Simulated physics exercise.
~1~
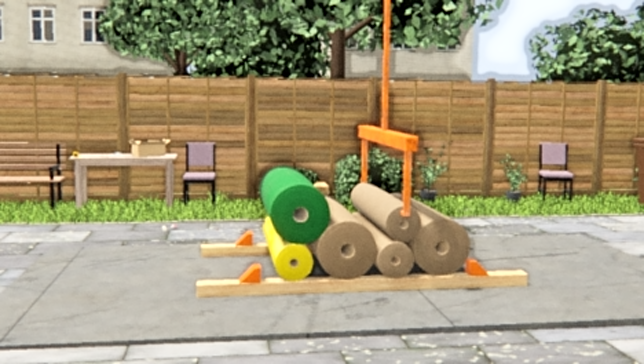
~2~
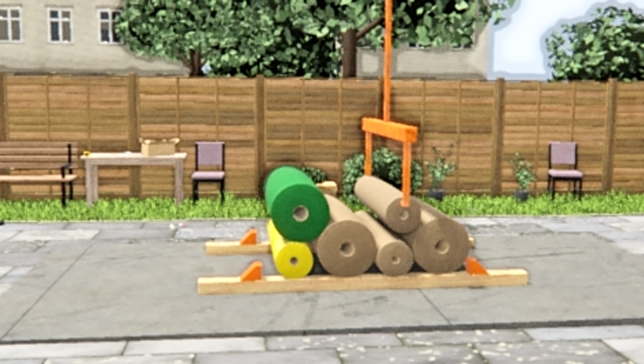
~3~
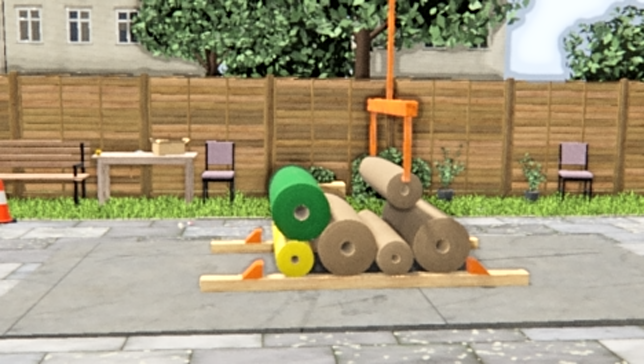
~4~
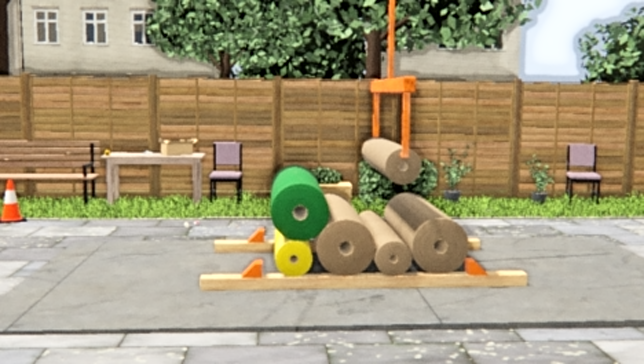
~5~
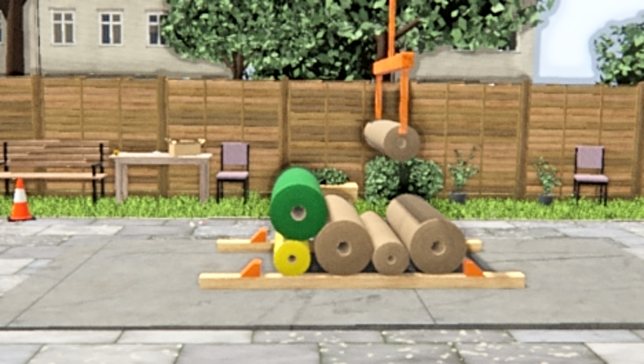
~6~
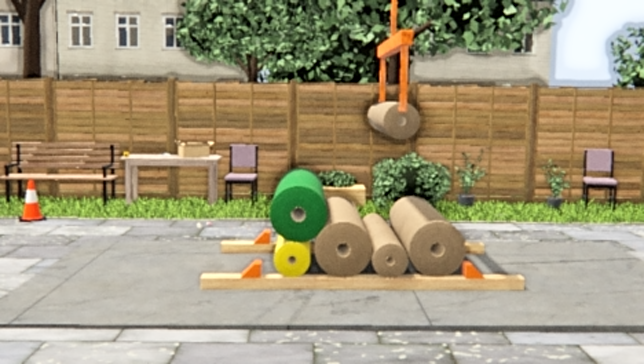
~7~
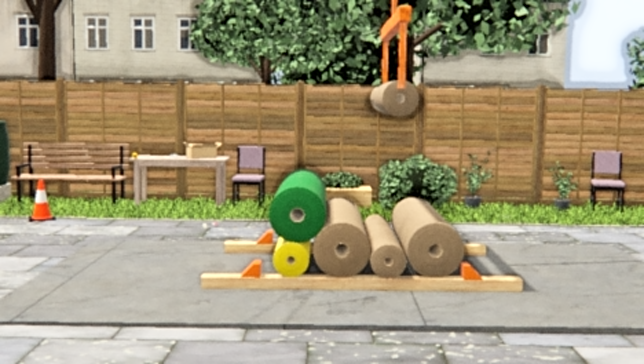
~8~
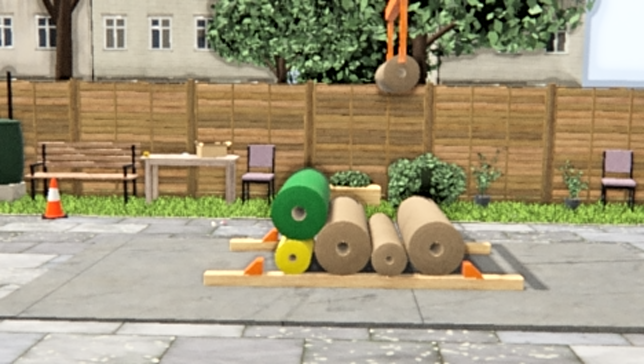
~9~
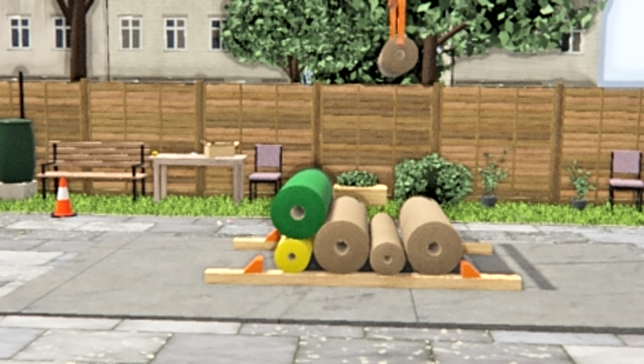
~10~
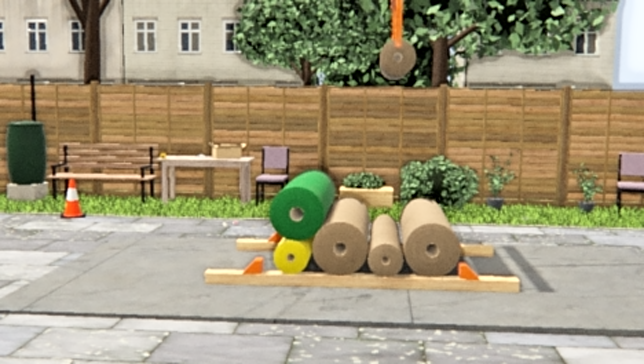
Stack of rolls lying still on timber bearers as an orange hoist lifts one brown roll off the top and holds it hanging.
